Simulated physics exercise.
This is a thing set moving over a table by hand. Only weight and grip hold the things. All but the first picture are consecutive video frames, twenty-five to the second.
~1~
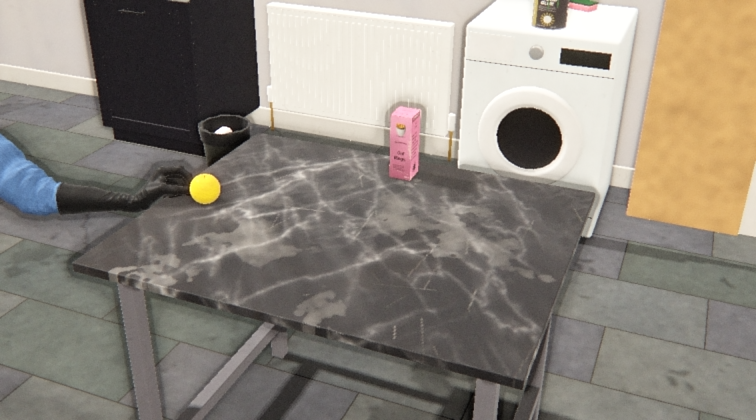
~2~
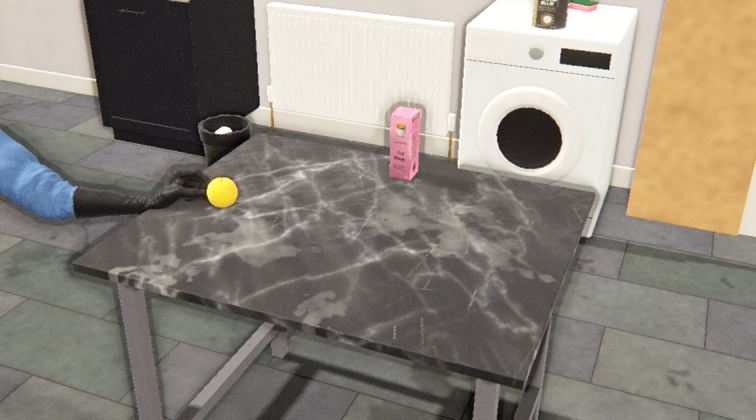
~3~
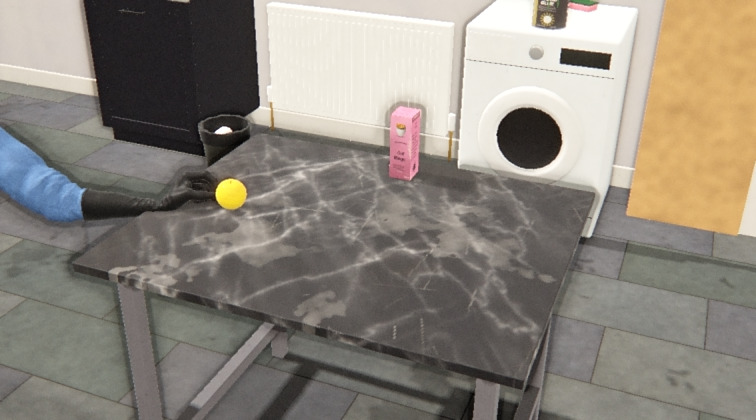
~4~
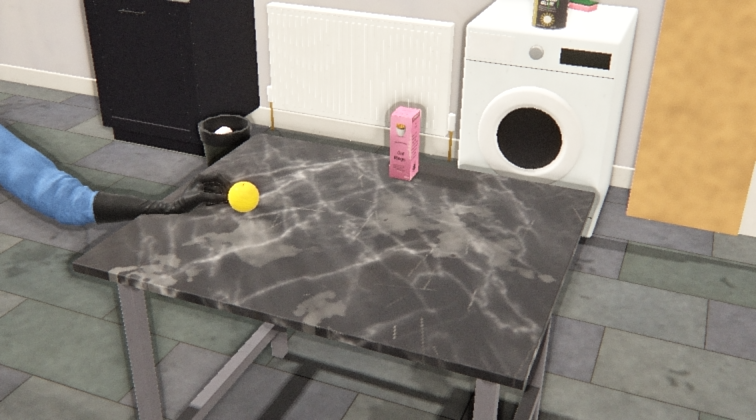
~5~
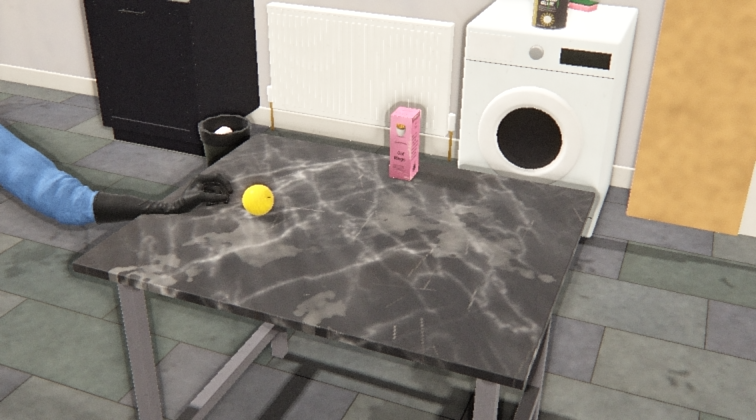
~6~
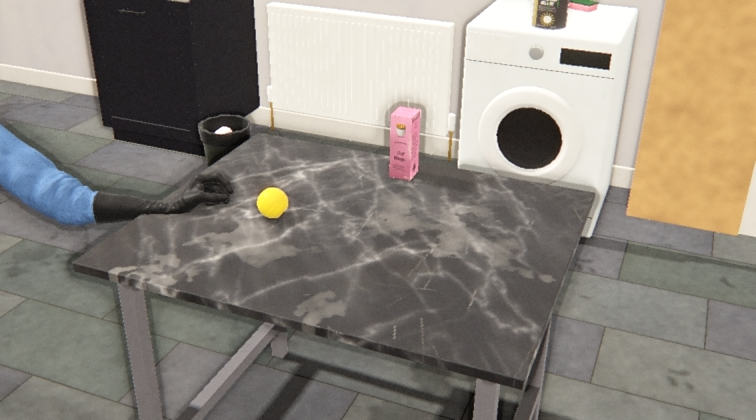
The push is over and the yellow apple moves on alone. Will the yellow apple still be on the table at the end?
The yellow apple falls off the table.
Then, 0.40 s later than the last frame, yellow apple moved well along near (427, 236).
Then, 0.90 s later than the last frame, yellow apple now off the table.
When it is over, off the table, yellow apple.
